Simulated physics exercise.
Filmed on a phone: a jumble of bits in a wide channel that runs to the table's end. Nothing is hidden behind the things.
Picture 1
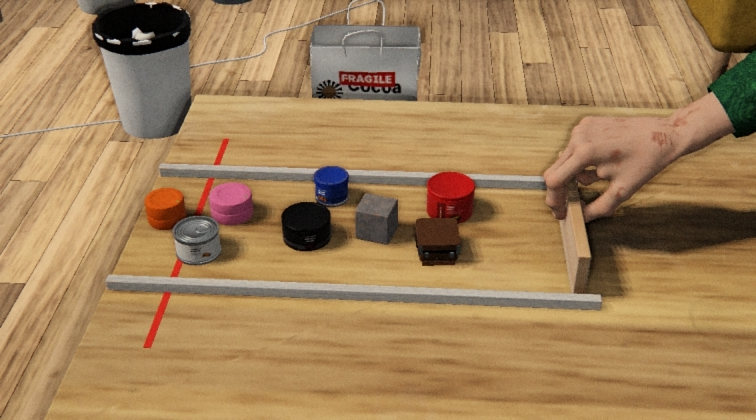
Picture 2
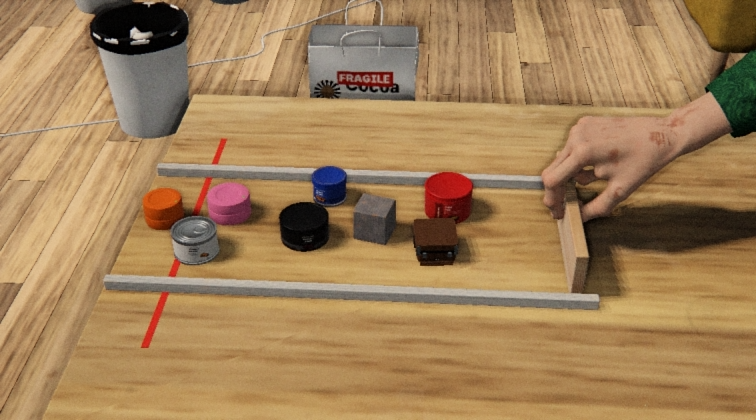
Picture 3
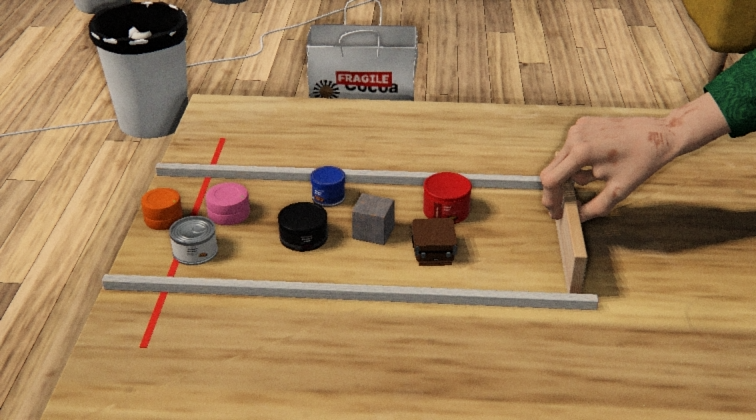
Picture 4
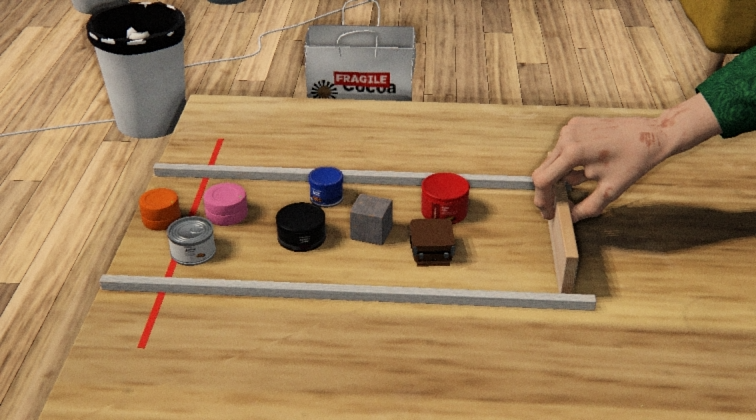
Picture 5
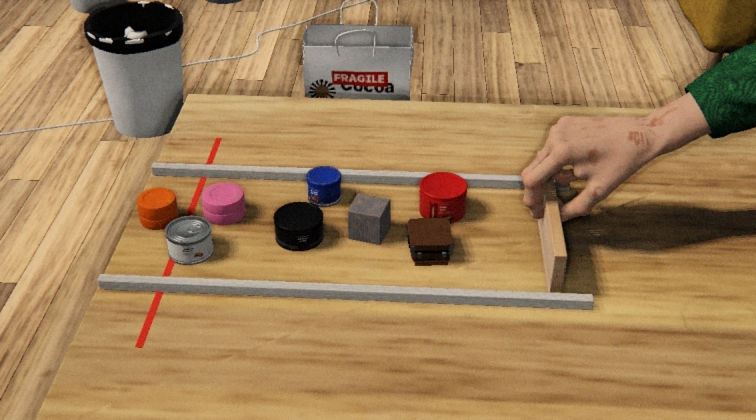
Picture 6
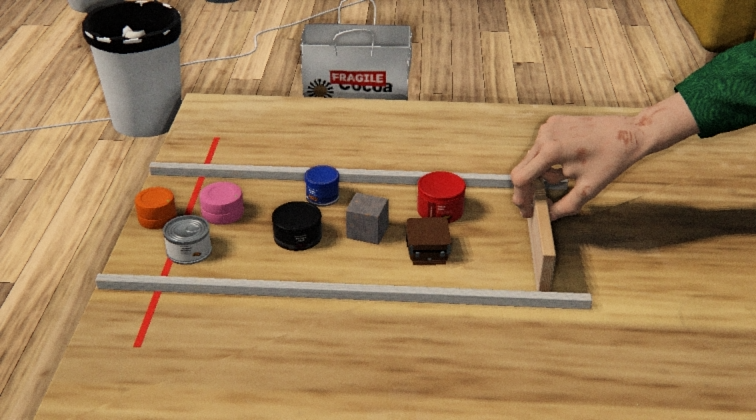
A hand held a small wooden board upright at the right end of a railed channel, then slid it a little to the left, while the colourful tubs, grey block and brown object stayed put.
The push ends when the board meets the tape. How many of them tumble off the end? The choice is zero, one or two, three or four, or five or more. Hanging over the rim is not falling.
Outcome: The number that fall off is three or four.
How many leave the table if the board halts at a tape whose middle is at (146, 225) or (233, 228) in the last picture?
It would be 5 and 0.
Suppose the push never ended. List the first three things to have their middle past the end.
In order: The white pot, the orange lid, the pink lid.
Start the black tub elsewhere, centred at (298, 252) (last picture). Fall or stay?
It holds on.
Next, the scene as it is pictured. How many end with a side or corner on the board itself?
2 of them.
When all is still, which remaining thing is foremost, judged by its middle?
It is the grey block.
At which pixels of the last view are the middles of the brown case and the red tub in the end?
The brown case stops around (155, 238); the red tub around (166, 194).
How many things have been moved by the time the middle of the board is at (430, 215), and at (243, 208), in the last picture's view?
At the one place 2, at the other 8.
Soon after, none off yet; orange lid at rest near (156, 208); white pot at rest near (188, 240); pink lid at rest near (222, 203).
Then, none off yet; orange lid at rest near (156, 208); white pot moved a little near (173, 241); pink lid moving near (211, 201).
At rest, the number that fall off is three or four; fallen, black tub, pink lid, white pot and orange lid.
